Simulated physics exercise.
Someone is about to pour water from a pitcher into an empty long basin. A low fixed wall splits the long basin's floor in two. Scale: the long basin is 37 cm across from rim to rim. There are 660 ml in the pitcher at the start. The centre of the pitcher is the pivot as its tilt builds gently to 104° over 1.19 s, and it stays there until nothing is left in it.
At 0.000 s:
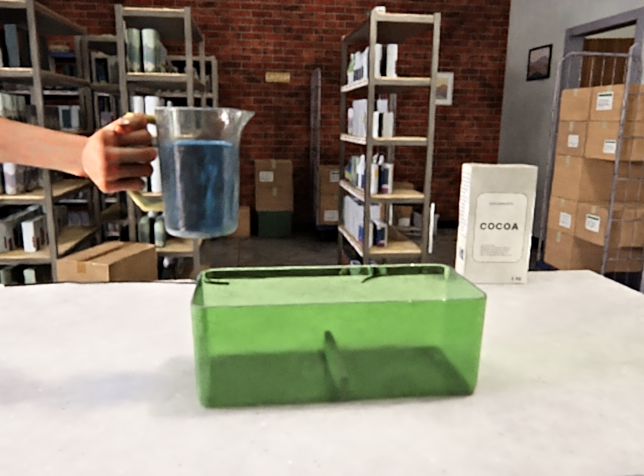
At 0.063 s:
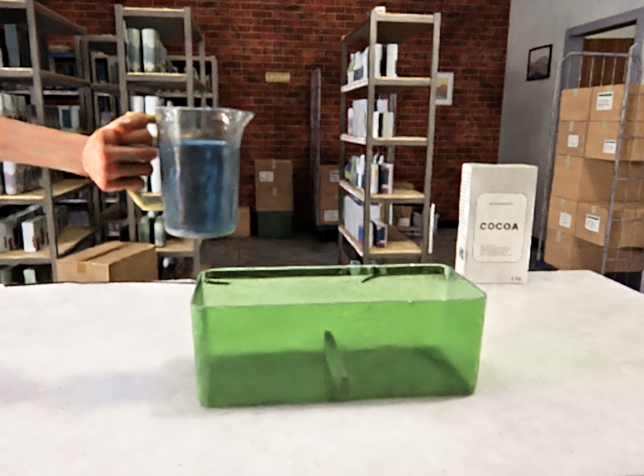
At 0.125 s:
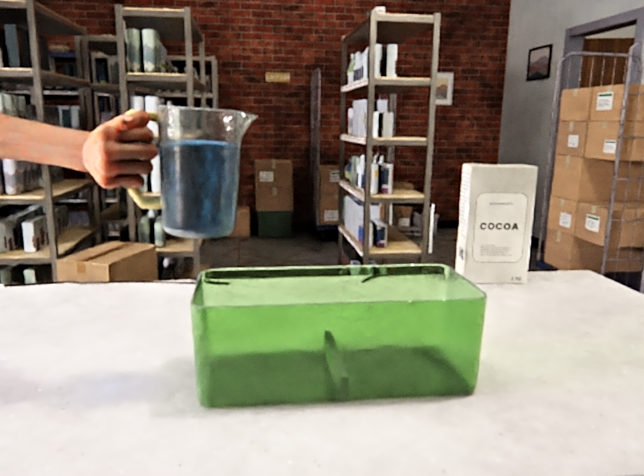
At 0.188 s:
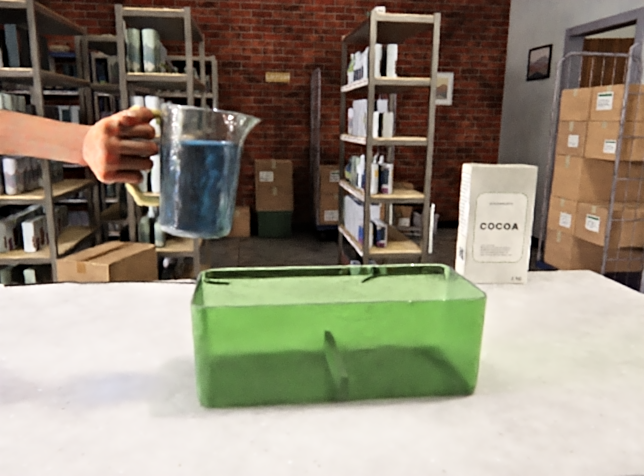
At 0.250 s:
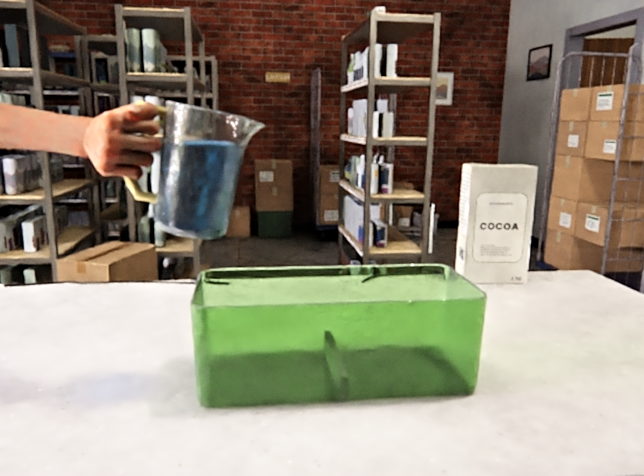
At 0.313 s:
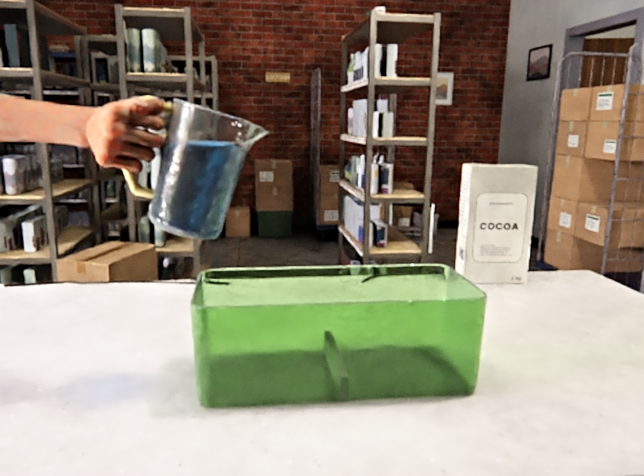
A clear pitcher of blue water, held up by a hand from the left, started upright and gradually leaned to the right above a long green basin on a white table.
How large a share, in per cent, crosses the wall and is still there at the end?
A share of about 25 per cent.
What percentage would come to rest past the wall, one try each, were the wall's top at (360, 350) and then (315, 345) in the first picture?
I'd say 15 percent on the first go, 65 percent on the next.
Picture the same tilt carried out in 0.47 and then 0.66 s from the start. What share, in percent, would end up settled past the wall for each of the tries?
Near 20 in a hundred on the first go and near 20 in a hundred on the second.
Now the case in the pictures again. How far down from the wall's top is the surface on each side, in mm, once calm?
Measured: Left around 12 mm, right around 24 mm.
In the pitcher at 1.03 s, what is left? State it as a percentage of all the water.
Roughly 40 percent remains.
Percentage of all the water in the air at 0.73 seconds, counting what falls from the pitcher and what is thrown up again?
Some 9 per cent.
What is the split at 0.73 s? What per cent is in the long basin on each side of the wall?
I'd say some 1 on the left and some 0 on the right.
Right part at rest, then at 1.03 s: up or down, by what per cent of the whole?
The share ends bigger than before, by about 14 %.
By 0.73 s the tilt is 70° and 91 per cent is still to pour, 1 is left of the wall and 0 right of it.
By 1.03 s the tilt is 99° and 41 per cent is still to pour, 29 is left of the wall and 10 right of it.
By 1.35 s the tilt is 104° and 5 per cent is still to pour, 69 is left of the wall and 21 right of it.
By 1.69 s the tilt is 104° and 0 per cent is still to pour, 74 is left of the wall and 24 right of it.
At rest 74 per cent lies left of the wall, 25 right of it and 1 outside.
